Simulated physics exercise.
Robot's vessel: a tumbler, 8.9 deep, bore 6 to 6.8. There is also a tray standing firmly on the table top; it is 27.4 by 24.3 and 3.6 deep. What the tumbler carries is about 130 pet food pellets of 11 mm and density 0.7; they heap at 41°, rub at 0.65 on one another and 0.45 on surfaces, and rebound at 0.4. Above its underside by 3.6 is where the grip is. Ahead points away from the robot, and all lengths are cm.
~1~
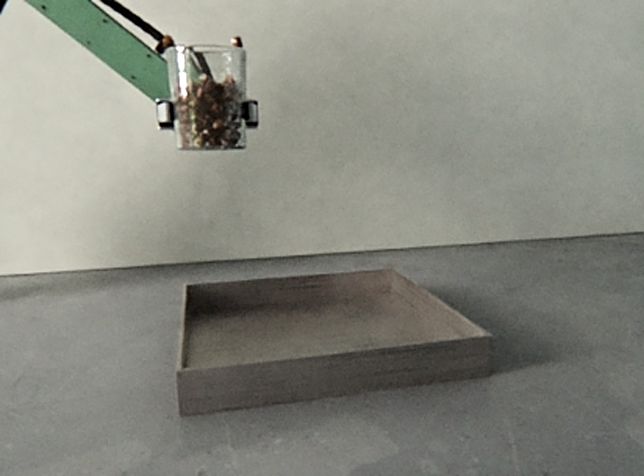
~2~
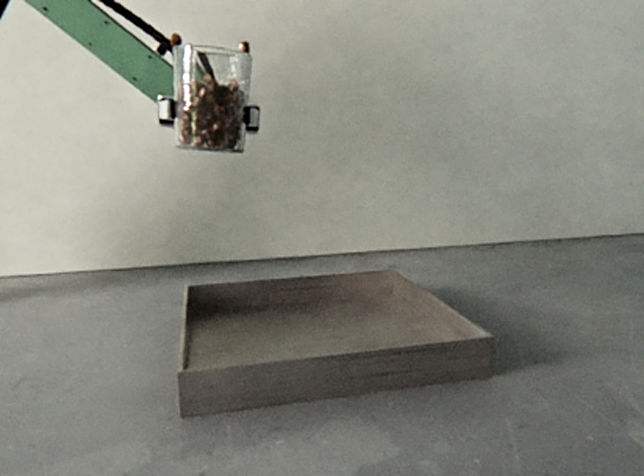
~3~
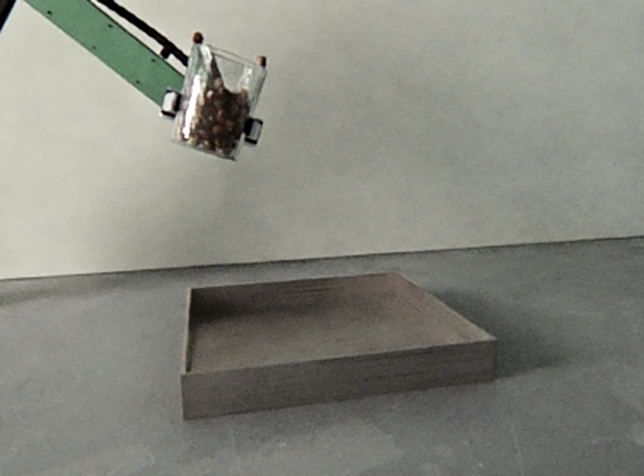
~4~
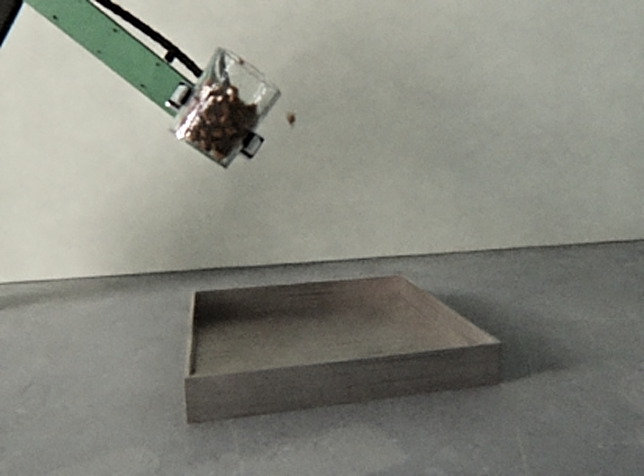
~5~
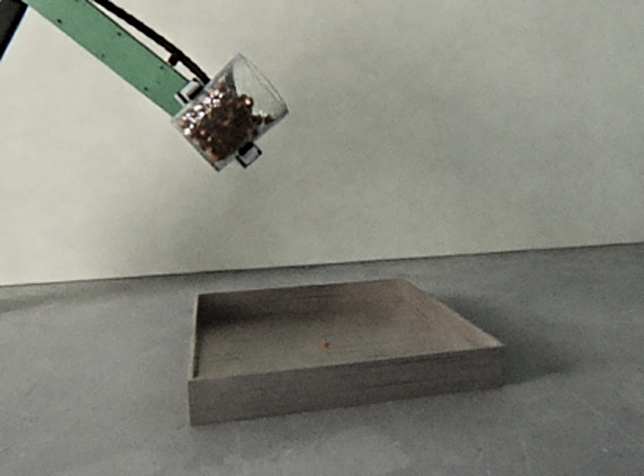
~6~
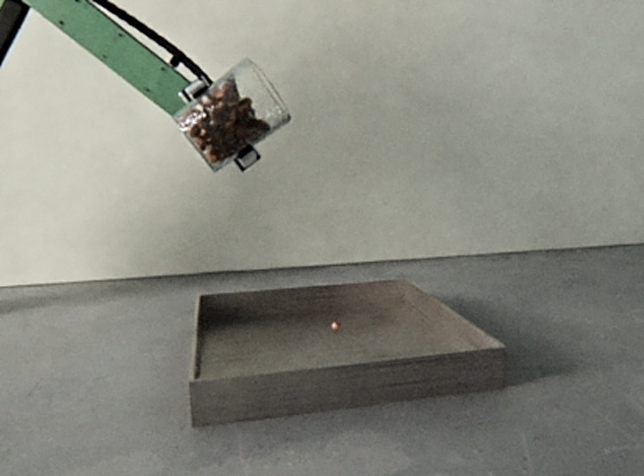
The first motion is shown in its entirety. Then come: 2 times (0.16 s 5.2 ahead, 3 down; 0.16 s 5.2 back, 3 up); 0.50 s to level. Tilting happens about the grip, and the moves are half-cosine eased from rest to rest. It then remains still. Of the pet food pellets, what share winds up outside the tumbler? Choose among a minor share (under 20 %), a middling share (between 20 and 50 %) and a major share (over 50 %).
A minor share.
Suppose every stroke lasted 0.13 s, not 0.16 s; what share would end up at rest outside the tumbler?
Roughly 0 in a hundred.
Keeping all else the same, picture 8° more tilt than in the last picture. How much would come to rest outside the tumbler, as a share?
It would come to roughly 0 per cent.
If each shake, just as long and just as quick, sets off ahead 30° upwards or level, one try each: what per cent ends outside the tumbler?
10 and 5 %.
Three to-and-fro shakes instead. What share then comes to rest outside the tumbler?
Roughly 0 in a hundred.
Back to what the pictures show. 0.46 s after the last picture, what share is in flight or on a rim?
Roughly 0 per cent.
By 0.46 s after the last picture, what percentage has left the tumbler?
So far around 0 % is out.
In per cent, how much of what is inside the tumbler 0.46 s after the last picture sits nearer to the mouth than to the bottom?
Something like 30 percent sits in that half.
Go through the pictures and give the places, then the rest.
In the first picture, tumbler middle at (209, 103), level; upper third of the load around (209, 95), from x 170 to 240, top at y 40; 134 in the tumbler.
In the second picture, tumbler middle at (211, 104), tilted 5° forward; upper third of the load around (210, 97), from x 175 to 245, top at y 40.
In the third picture, tumbler middle at (217, 108), tilted 19° forward; upper third of the load around (211, 99), from x 185 to 265, top at y 40.
In the fourth picture, tumbler middle at (223, 112), tilted 36° forward; upper third of the load around (216, 103), from x 180 to 290, top at y 65; 133 in the tumbler, 1 in flight or on a rim.
In the fifth picture, tumbler middle at (228, 117), tilted 50° forward; upper third of the load around (220, 107), from x 185 to 325, top at y 85; 133 in the tumbler, 1 in the tray.
In the sixth picture, tumbler middle at (230, 119), tilted 55° forward; upper third of the load around (222, 110), from x 185 to 335, top at y 90; 133 in the tumbler, 1 in the tray.
Then, 0.46 s later, tilted 55° forward, highest piece 24 above the table; 133 in the tumbler, 1 in the tray.
Then, 0.91 s later, tilted 24° forward, highest piece 28 above the table; 133 in the tumbler, 1 in the tray.
Then, 1.34 s later, level, highest piece 30 above the table; 133 in the tumbler, 1 in the tray.
Then, 2.39 s later, level, highest piece 30 above the table; 133 in the tumbler, 1 in the tray.
At rest, 133 in the tumbler, 1 in the tray. That is 1 % outside the tumbler.
